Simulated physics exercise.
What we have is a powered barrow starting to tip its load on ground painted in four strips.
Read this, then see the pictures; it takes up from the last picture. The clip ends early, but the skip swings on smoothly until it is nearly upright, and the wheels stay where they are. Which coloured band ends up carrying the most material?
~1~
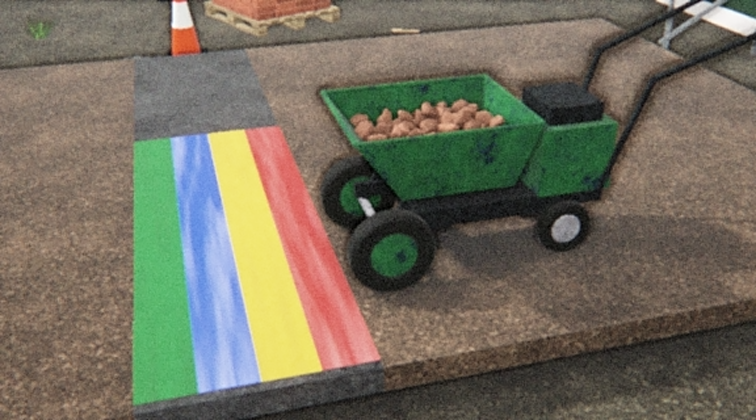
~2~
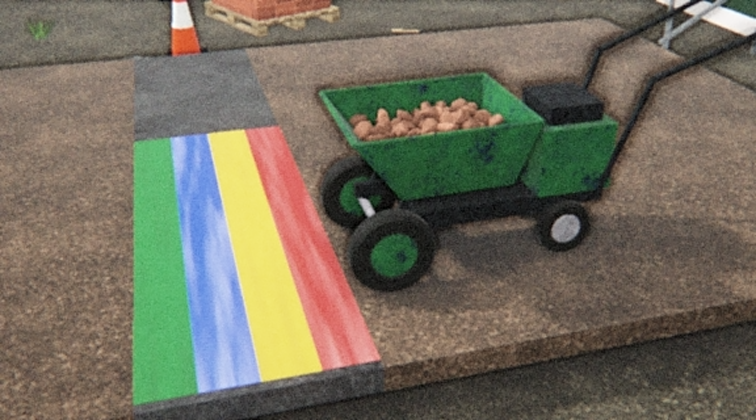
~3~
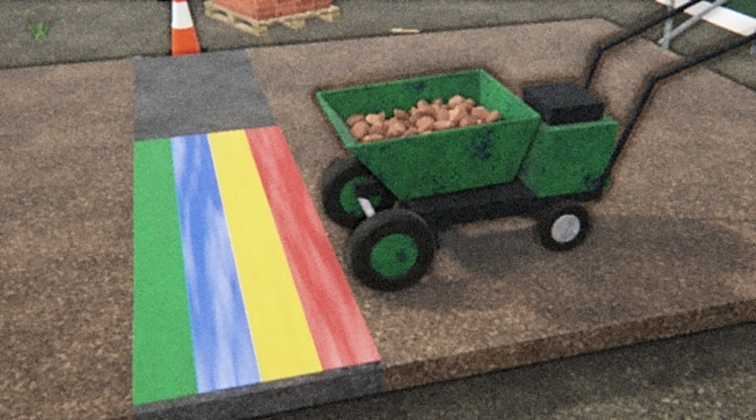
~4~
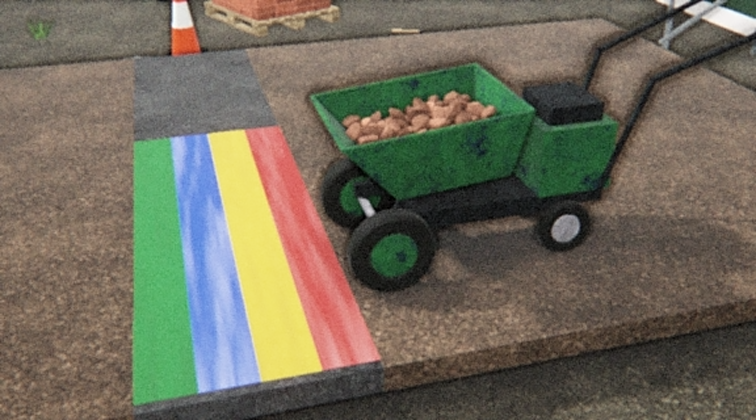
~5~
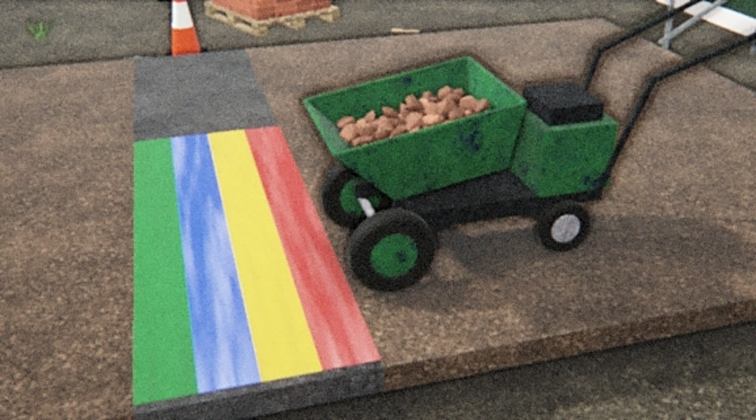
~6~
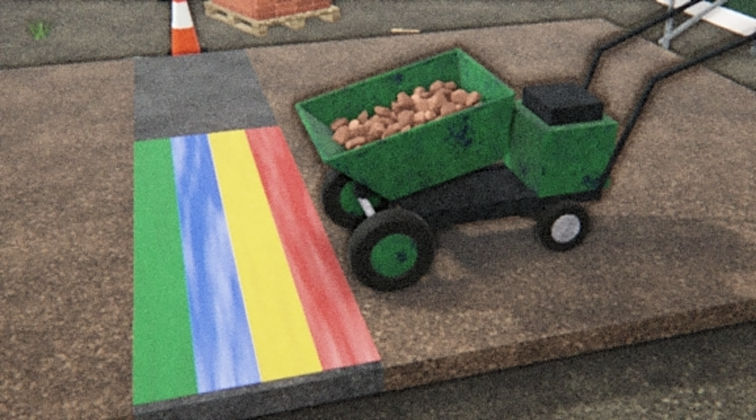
The blue band.
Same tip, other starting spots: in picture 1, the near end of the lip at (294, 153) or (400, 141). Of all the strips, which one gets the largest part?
Try one: Green; try two: The yellow strip.
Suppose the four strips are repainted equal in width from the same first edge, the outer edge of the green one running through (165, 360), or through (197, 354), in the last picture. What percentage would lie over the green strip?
The first one comes out at 30 percent, while the second comes out at 30 percent.
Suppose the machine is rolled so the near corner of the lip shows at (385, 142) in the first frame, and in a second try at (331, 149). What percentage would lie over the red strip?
In order, close to 0 and 0 in a hundred.
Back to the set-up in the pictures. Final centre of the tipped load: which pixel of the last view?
Near pixel (212, 271).
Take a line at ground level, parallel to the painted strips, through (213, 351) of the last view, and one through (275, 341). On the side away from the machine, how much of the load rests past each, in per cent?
About 40 % and 80 %.
Soon after the last picture, skip tipped steeply; all in the skip.
A little later, skip tipped right over; nearly all in the skip; a stray few over the yellow strip; a small part over the blue strip; a stray few falling.
Later still, skip tipped right over; about a quarter in the skip; a small part over the yellow strip; about a third over the blue strip; a small part over the green strip; a small part off the paint.
At rest, skip tipped right over; a small part in the skip; none over the red strip; about a quarter over the yellow strip; about half over the blue strip; about a quarter over the green strip; a small part off the paint.
